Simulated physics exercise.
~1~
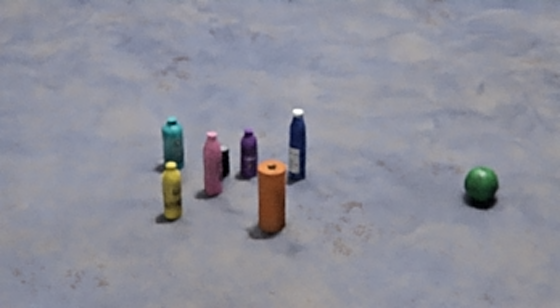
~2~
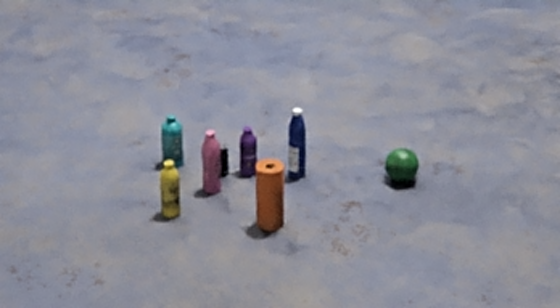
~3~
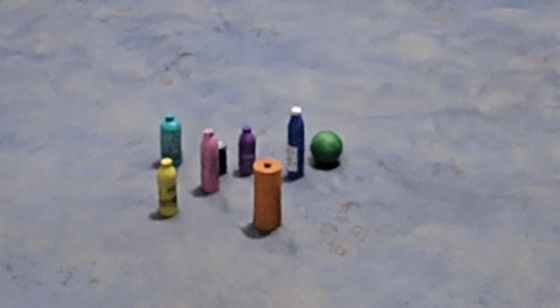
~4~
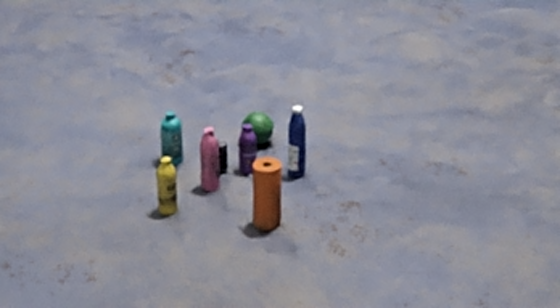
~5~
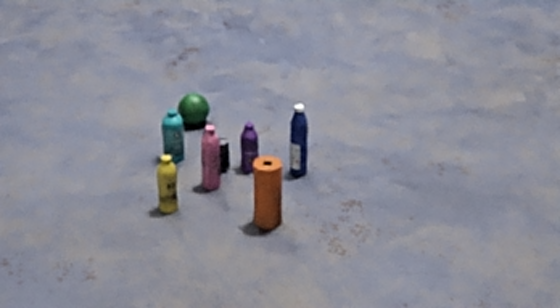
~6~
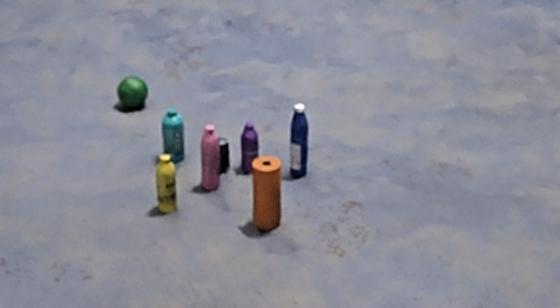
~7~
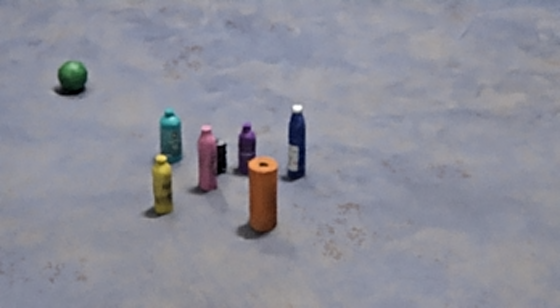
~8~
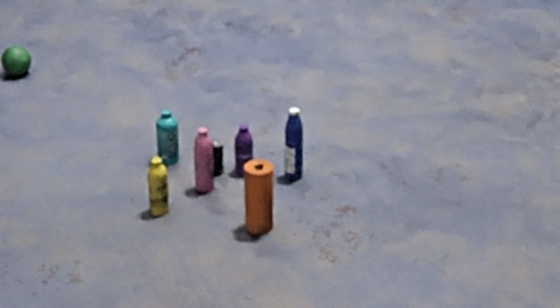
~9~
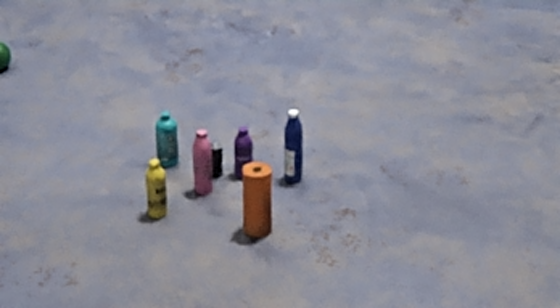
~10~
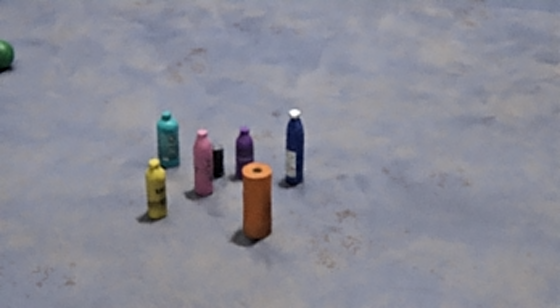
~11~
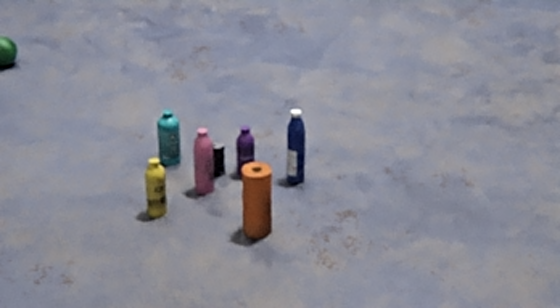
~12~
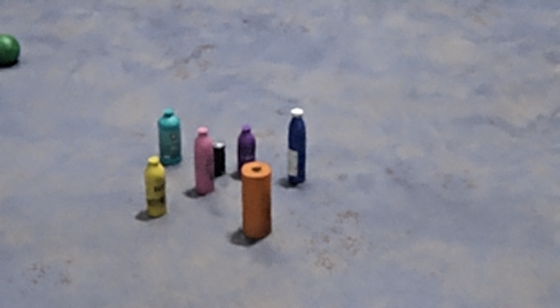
A green ball rolls left behind the standing bottles and stops at the far left edge.
